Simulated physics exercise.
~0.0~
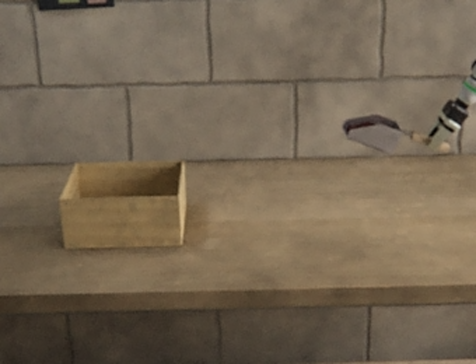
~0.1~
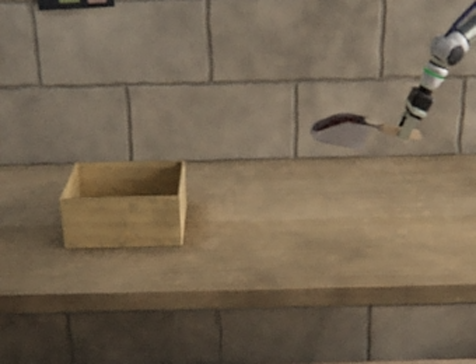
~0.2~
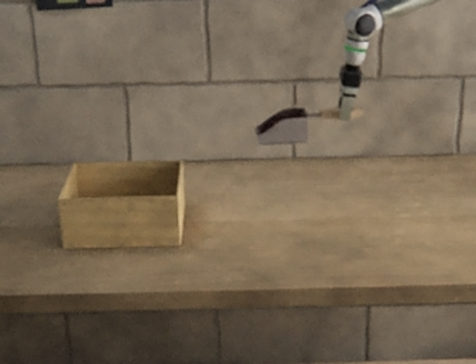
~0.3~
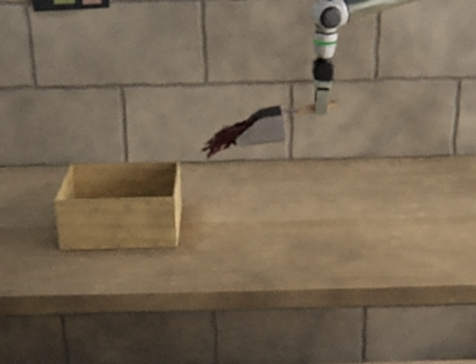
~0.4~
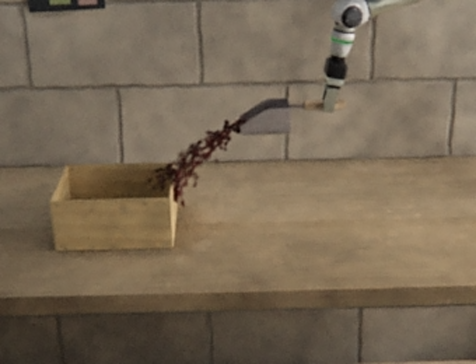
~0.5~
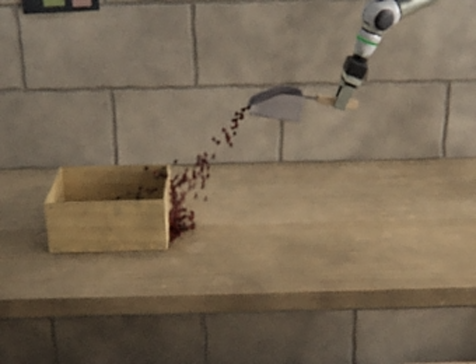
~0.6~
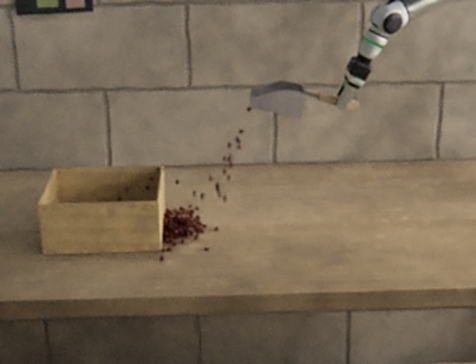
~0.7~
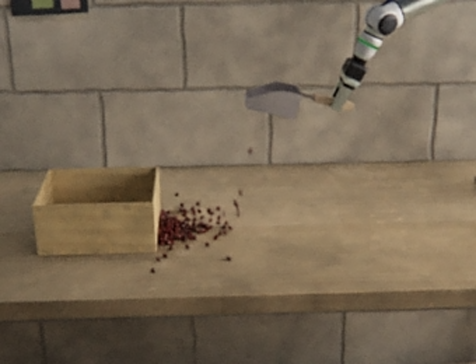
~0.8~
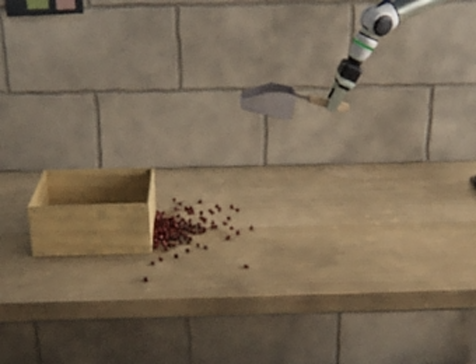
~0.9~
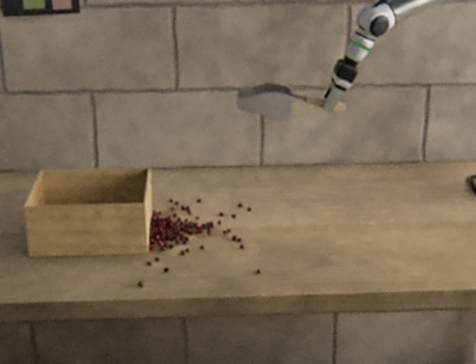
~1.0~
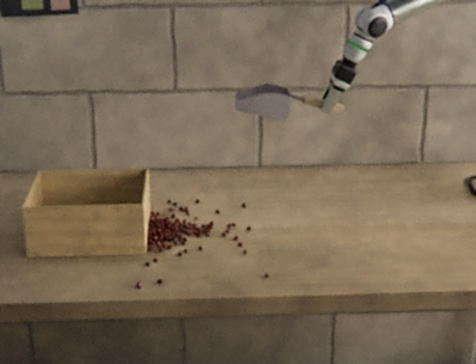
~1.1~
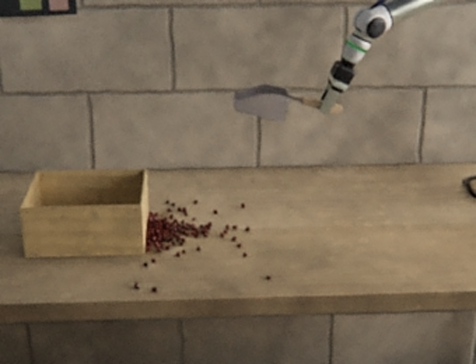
A robot arm with a white and black gripper carries a grey scoop of dark red beans in from the right, above a wooden table set against a grey stone block wall, seen from the front and slightly above. An open wooden box stands on the table at the left. The scoop moves left and tips forward, and the beans pour out in a stream toward the box's right edge. The arm then draws back a little and tilts the scoop back as the last beans fall. Some drop into the box, but most land beside it, scatter rightward and come to rest, while the scoop hangs still above.
